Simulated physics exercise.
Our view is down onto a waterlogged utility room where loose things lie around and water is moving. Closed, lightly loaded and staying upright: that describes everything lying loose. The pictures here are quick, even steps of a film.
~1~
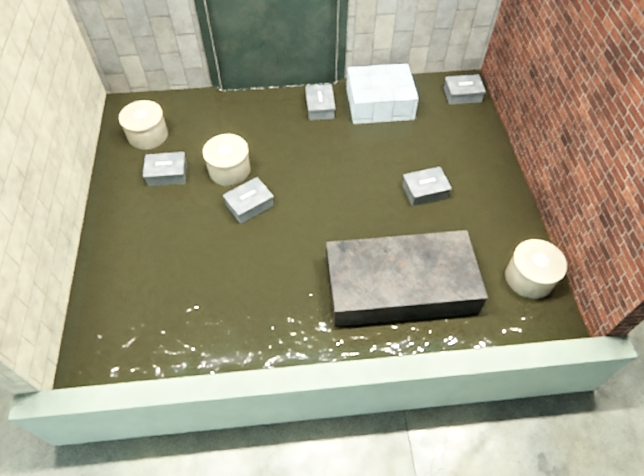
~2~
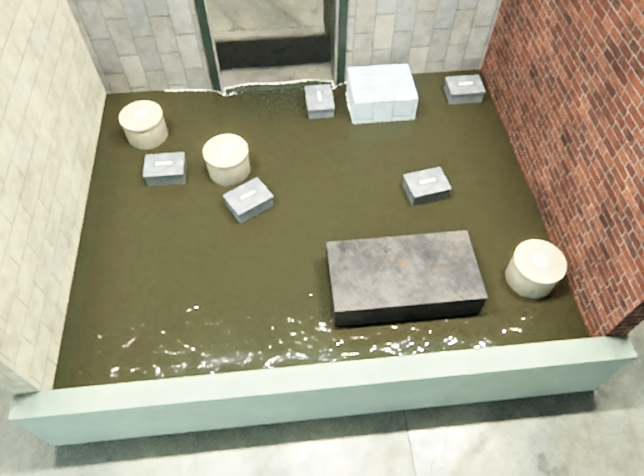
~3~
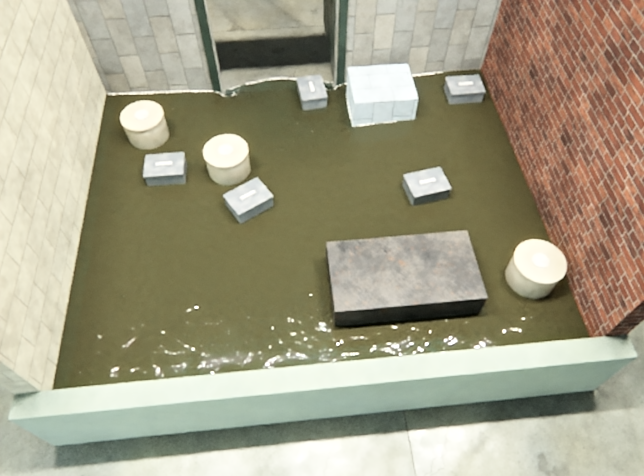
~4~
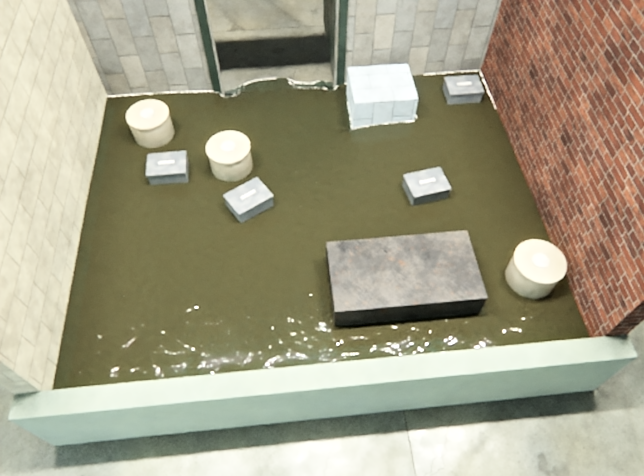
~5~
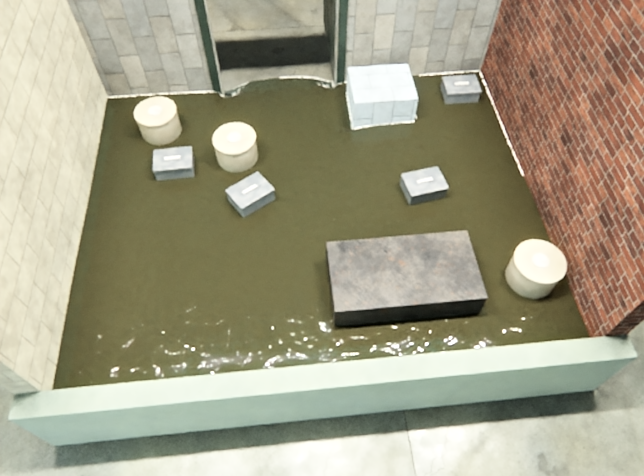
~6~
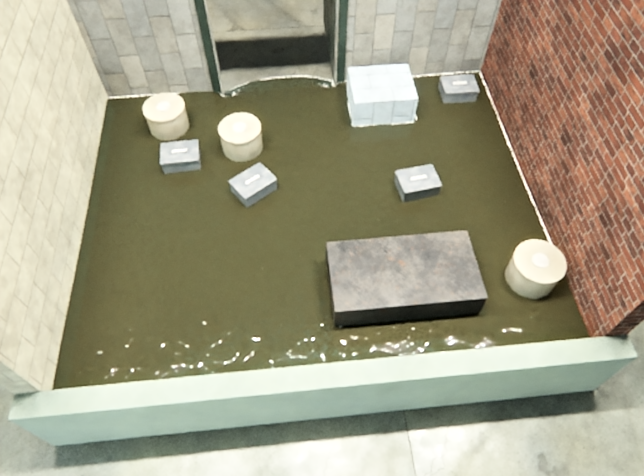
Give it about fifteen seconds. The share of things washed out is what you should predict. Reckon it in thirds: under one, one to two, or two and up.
It will most likely fall at two thirds or higher.
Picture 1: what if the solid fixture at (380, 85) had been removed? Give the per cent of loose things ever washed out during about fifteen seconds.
Something like 90 percent, roughly.
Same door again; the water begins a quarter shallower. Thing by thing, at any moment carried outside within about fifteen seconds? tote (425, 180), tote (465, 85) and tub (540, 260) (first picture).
In turn: Swept away, remains, remains.
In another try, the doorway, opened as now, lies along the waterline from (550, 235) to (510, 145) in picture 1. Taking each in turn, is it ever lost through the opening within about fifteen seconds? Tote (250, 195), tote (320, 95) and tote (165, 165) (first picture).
Sequentially, I'd put it as swept away, swept away, not lost.
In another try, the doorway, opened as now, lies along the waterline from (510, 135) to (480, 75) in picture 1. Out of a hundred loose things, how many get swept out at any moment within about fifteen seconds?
Close to 60 %, I think.
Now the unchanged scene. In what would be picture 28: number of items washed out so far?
The answer here is 6.
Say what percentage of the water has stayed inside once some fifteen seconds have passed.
Close to 42 per cent, I think.
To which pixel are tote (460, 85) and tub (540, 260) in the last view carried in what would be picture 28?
Estimated positions: (420, 80); (497, 207).
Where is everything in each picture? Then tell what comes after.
The first frame shows a tub at (225, 150), afloat; a tub at (141, 115), afloat; 0 of 8 have shifted.
The second frame shows a tub at (225, 150) floats; a tub at (141, 115) floats; 0 of 8 have shifted.
The third frame shows a tub at (226, 150) floats; a tub at (142, 115), afloat; 1 of 8 have shifted.
The fourth frame shows a tub at (228, 147), afloat, close to its start; a tub at (147, 114) floats, close to its start; 3 of 8 have shifted.
The fifth frame shows a tub at (234, 138), afloat, close to its start; a tub at (155, 111), afloat, close to its start; 5 of 8 have shifted.
The sixth frame shows a tub at (240, 128), afloat, a stride from its start; a tub at (163, 107) floats, close to its start; 7 of 8 have shifted.
A moment on, 1 of 8 are out; 7 afloat.
Next, 5 of 8 are out; 3 afloat.
Later, 6 of 8 are out; 2 afloat.
In the end, 6 of 8 are out; 2 afloat.
